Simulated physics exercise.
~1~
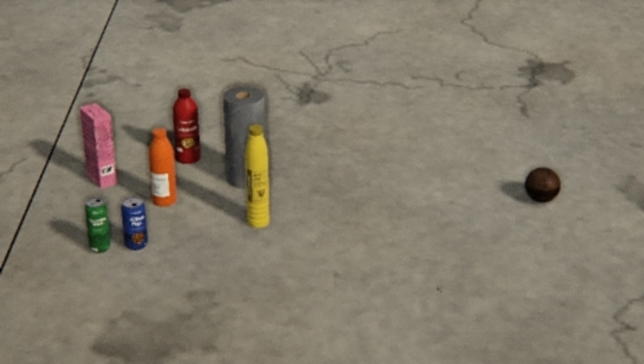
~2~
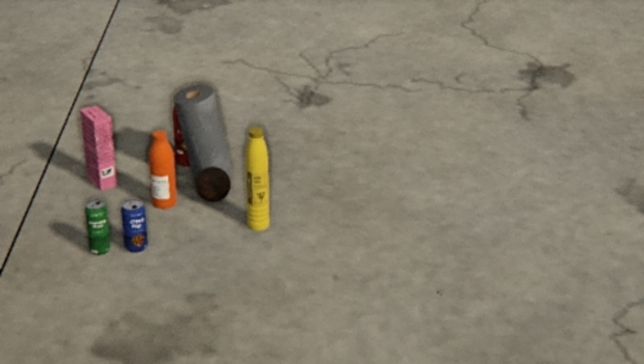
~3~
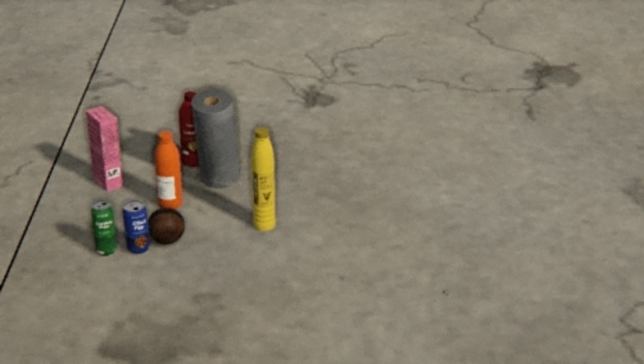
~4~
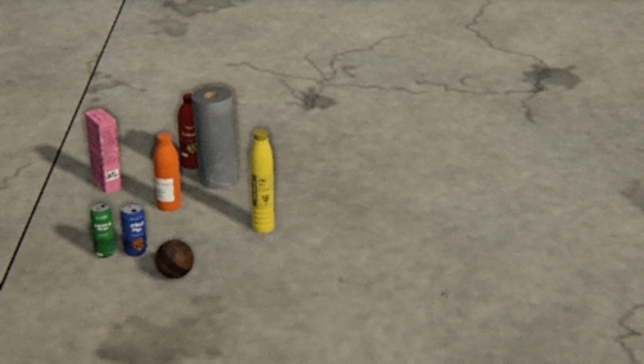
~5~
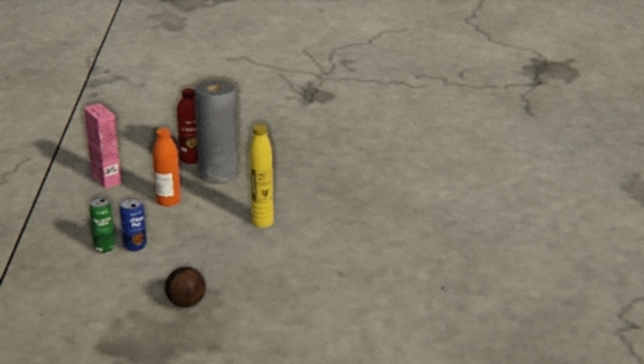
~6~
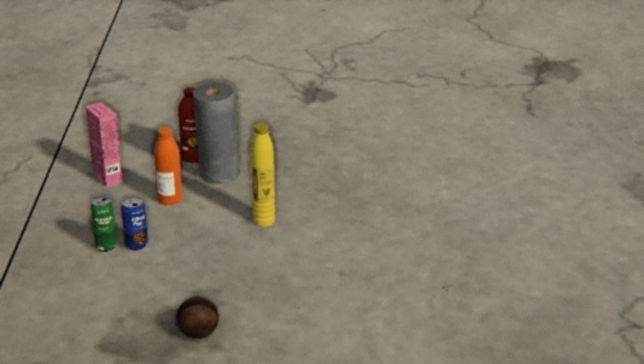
In the video, a brown ball rolls left across a concrete floor into a group of bottles, cans, a pink carton and a grey roll, knocking the roll, which tilts, shifts left and settles upright, while the ball rolls toward the bottom, clear of the standing objects.
